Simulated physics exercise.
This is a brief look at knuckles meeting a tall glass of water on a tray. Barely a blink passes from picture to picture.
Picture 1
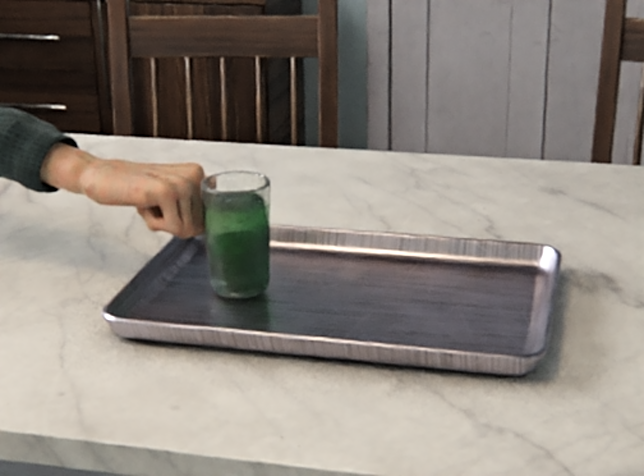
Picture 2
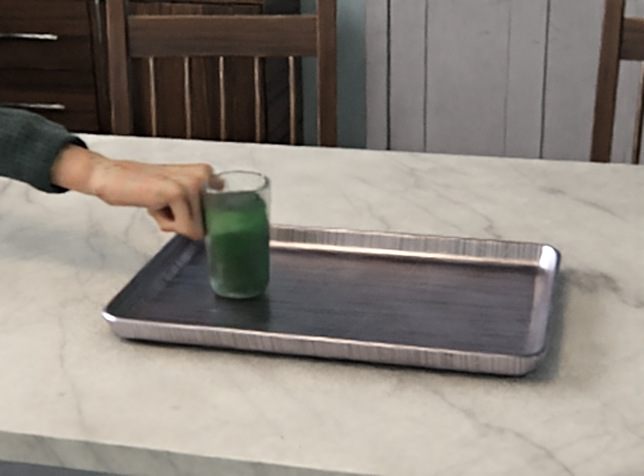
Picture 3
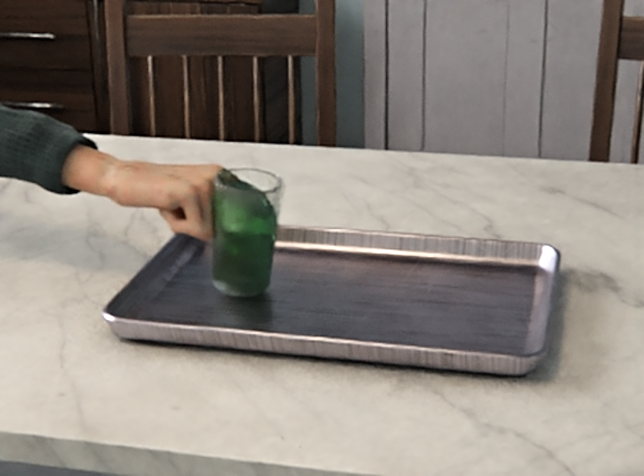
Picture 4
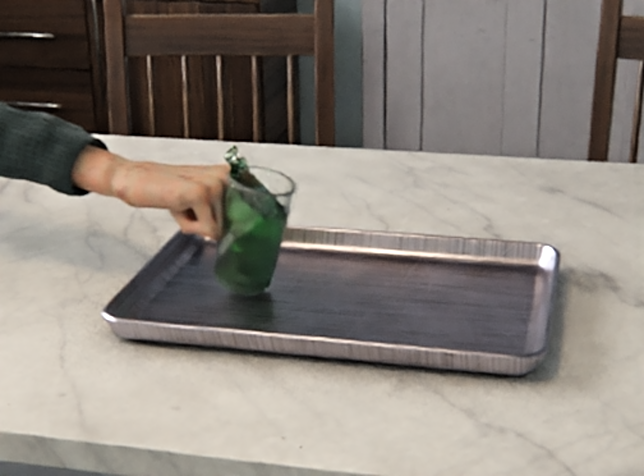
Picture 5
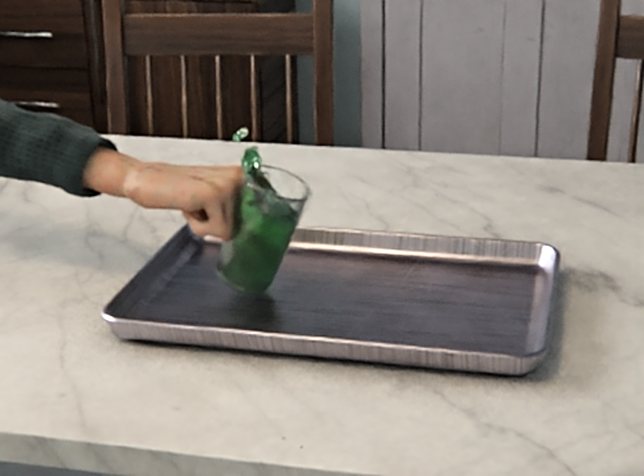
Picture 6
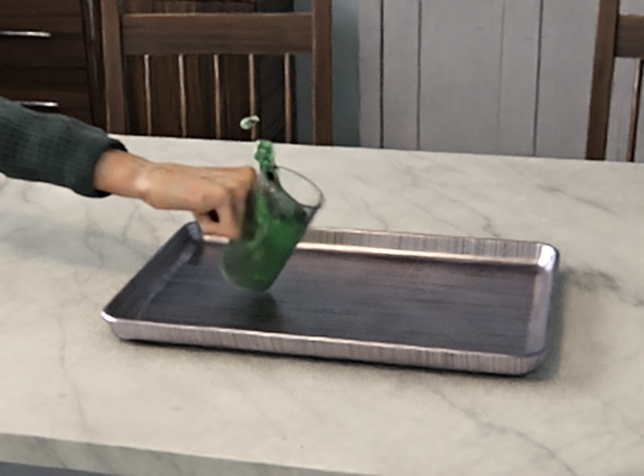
On a tray, knuckles push a glass of green liquid rightward, tilting it as liquid splashes up.
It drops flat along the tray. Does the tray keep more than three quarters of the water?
Most likely the amount going beyond the tray will go above a quarter.
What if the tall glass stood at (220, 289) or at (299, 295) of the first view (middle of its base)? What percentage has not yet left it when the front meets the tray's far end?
50 % and 60 %.
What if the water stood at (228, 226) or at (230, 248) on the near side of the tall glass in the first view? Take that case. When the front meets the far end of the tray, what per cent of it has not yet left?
Fill one keeps roughly 55 percent; fill two keeps roughly 50 percent.
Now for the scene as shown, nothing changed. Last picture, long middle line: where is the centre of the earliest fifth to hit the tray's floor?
About (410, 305).
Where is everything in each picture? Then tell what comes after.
In the first frame, it leans 0°; its right rim is at (266, 186); the water meets the walls at (210, 196) and (267, 201); the tray's far rim is at (552, 298); the tray is clear ahead.
In the second frame, it leans 0°; its right rim is at (266, 186); the water meets the walls at (210, 196) and (266, 200).
In the third frame, it leans 7°; its right rim is at (280, 188); the water meets the walls at (223, 174) and (271, 203).
In the fourth frame, it leans 14°; its right rim is at (293, 191); the water meets the walls at (236, 172) and (287, 209); 2 per cent is over the edge.
In the fifth frame, it leans 21°; its right rim is at (307, 197); the water meets the walls at (243, 198) and (299, 213); 3 per cent is over the edge.
In the sixth frame, it leans 29°; its right rim is at (321, 204); the water meets the walls at (245, 215) and (310, 212); 4 per cent is over the edge.
A moment on, the tall glass lies on its side and 80 per cent is in the glass, 14 on the tray and 7 above or beyond its rim.
Next, the tall glass lies on its side and 42 per cent is in the glass, 53 on the tray and 5 above or beyond its rim.
Then the tall glass lies on its side and 25 per cent is in the glass, 49 on the tray and 27 above or beyond its rim.
Later the tall glass lies on its side and 14 per cent is in the glass, 53 on the tray and 34 above or beyond its rim.
Finally, 66 per cent is held by tray and glass, 34 is off the tray.
